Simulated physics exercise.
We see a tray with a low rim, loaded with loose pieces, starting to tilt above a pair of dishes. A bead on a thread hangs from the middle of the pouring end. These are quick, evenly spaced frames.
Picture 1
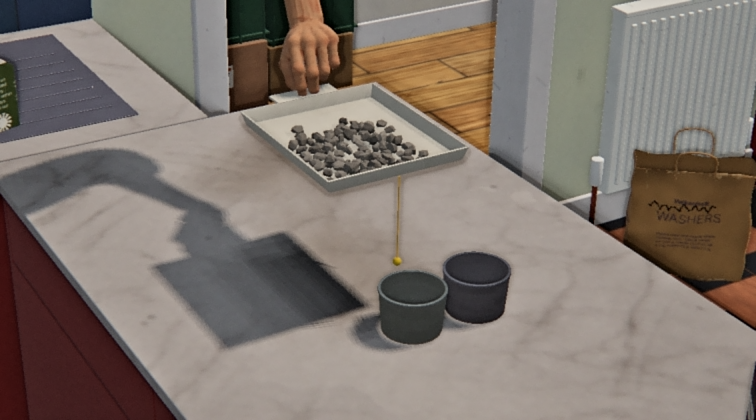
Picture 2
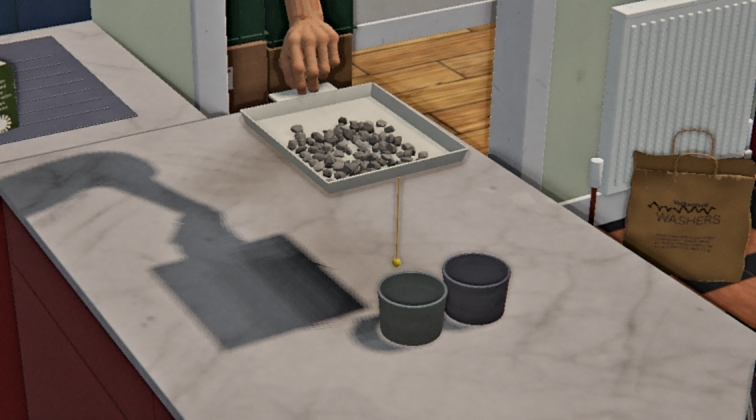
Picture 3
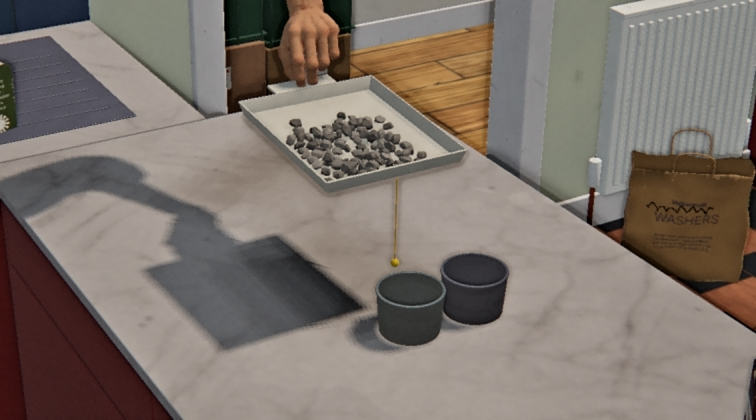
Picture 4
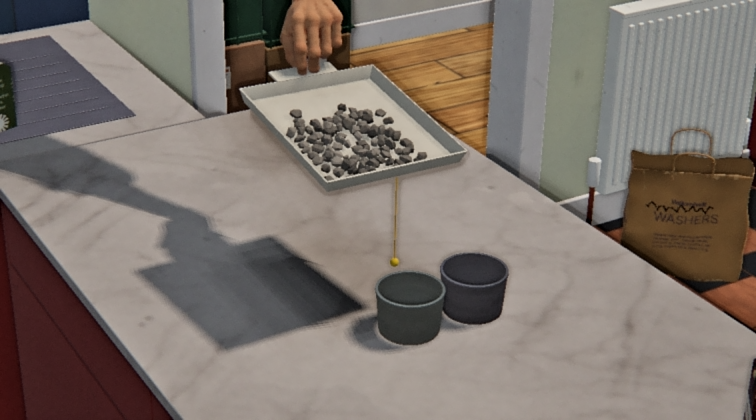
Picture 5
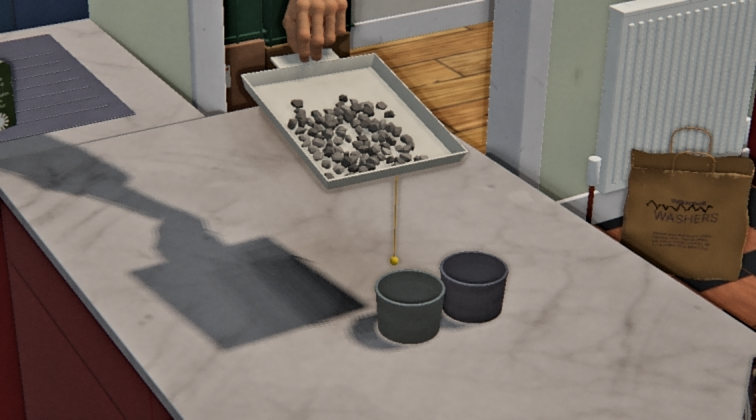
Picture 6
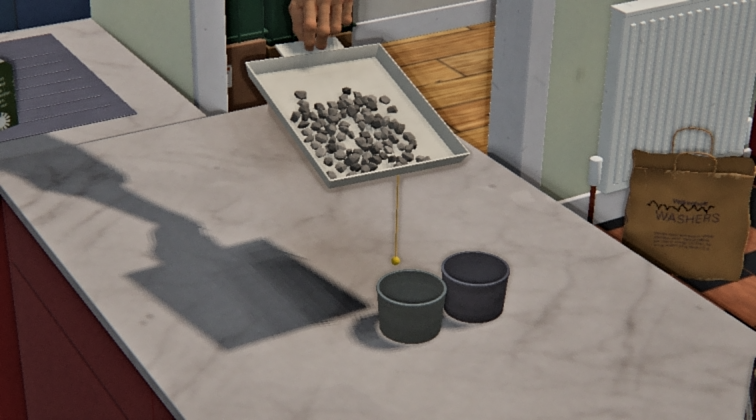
Hand gradually tilting a shallow tray of grey gravel above two dark dishes on a marble counter, a yellow bead hanging beneath.
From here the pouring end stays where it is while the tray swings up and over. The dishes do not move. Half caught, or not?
In the dishes lies over half of it.
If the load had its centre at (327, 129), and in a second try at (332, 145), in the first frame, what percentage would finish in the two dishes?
Roughly 70 per cent, and 70 per cent.
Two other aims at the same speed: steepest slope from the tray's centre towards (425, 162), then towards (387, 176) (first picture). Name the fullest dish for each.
First the dish on the right, then the left dish.
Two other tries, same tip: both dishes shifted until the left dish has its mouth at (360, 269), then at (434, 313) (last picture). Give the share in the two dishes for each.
In turn 0 and 0 in a hundred.
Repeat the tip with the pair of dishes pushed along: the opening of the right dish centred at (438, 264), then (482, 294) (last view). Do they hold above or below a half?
At the first place under half, at the second the smaller part.
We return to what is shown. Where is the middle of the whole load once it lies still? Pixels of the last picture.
Near (441, 317).
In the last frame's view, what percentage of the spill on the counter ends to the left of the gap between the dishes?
About 50 per cent.
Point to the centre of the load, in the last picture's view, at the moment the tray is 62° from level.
At about (396, 152).
Shortly afterwards, tray tipped steeply; all but a few on the tray; only a few in the air.
Next, tray tipped past a quarter turn; near a third on the tray; a little in the left dish; near a quarter in the right dish; a little outside both; near a third in the air.
Some moments later, tray tipped past a quarter turn; near a third in the left dish; near a third in the right dish; near a third outside both.
In the end, tray tipped past a quarter turn; near a third in the left dish; near a third in the right dish; near a third outside both.
